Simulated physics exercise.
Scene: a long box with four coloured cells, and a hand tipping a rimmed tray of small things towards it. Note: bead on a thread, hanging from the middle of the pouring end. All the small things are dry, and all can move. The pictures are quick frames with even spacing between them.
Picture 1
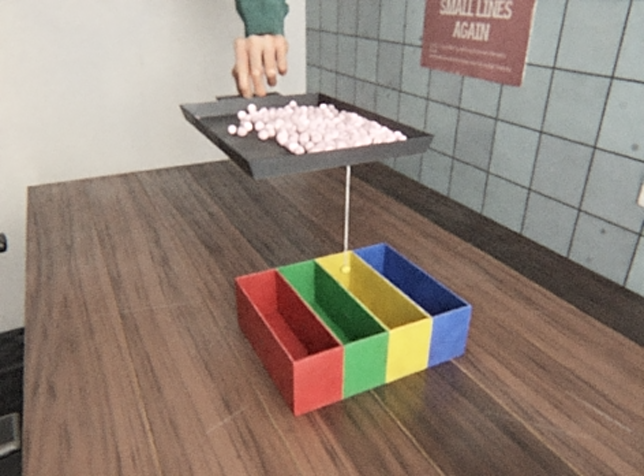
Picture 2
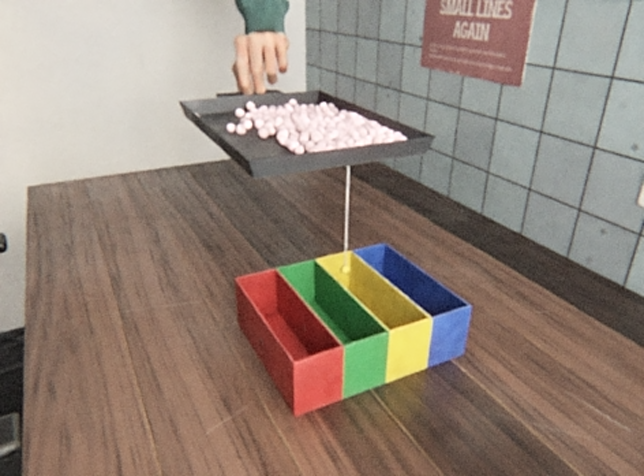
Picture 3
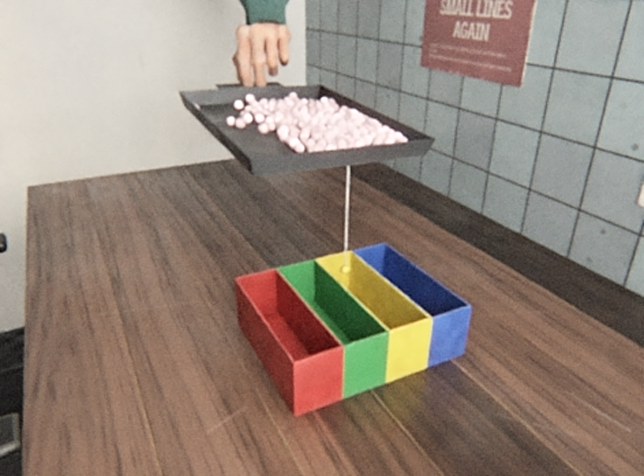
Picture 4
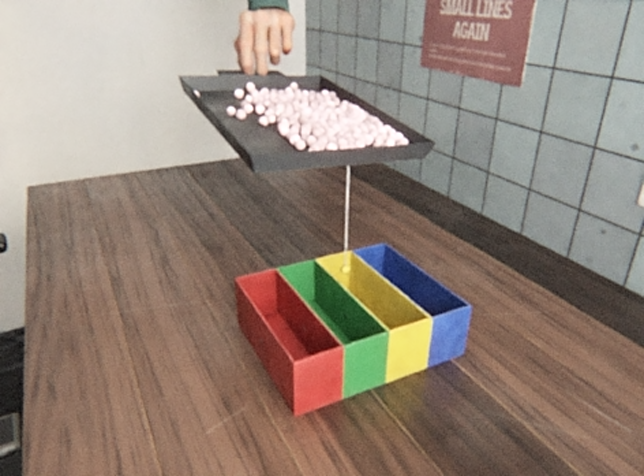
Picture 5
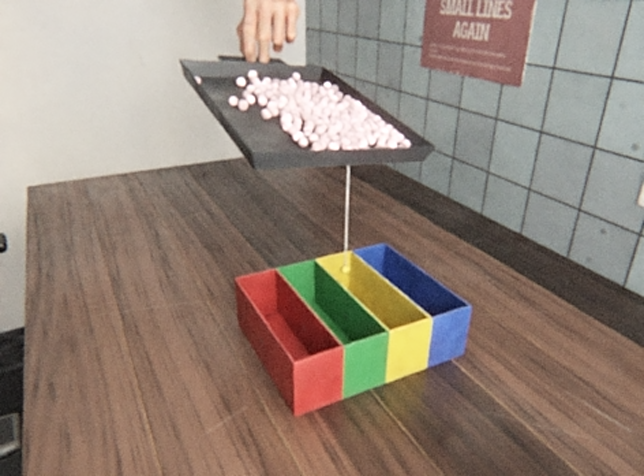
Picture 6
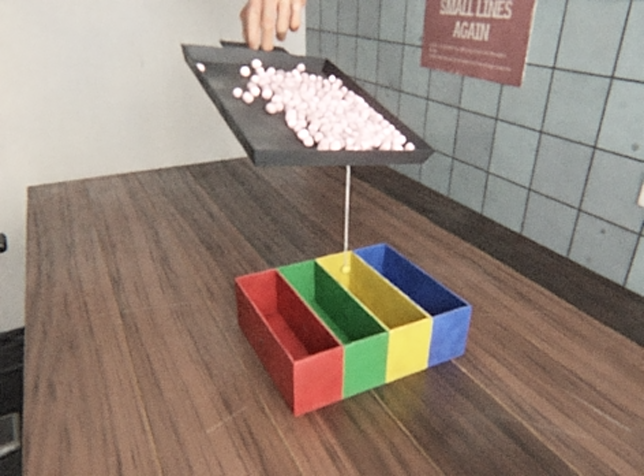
Above a box with four coloured cells, a hand gradually tilts a tray of small pale balls.
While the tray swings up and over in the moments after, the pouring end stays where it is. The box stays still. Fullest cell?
Blue.
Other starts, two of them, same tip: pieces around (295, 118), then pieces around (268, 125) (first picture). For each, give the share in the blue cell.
In order, 40 per cent then 30 per cent.
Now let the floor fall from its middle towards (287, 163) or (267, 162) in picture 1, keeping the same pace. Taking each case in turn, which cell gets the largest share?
The red one, then the red one.
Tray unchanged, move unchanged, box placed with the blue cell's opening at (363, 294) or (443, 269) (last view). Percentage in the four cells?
Close to 0 in a hundred, then close to 90 in a hundred.
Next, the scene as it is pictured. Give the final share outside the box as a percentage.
My estimate is close to 50 %.
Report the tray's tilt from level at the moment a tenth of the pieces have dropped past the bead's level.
Near 65 degrees.
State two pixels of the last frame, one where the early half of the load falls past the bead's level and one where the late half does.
Around (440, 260) and then (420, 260).
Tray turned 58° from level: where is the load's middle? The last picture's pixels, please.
Look around (390, 135) in the last picture.
Shortly afterwards, tray tipped steeply; the bulk on the tray; only a few in the blue cell; a little falling or outside the box.
Next, tray tipped right over; a little on the tray; near a third in the blue cell; a little in the yellow cell; only a few in the red cell; near half falling or outside the box.
Some moments later, tray tipped past a quarter turn; near a third in the blue cell; a little in the yellow cell; only a few in the green cell; only a few in the red cell; near half falling or outside the box.
In the end, tray tipped past a quarter turn; near a third in the blue cell; a little in the yellow cell; only a few in the green cell; only a few in the red cell; near half outside the box.
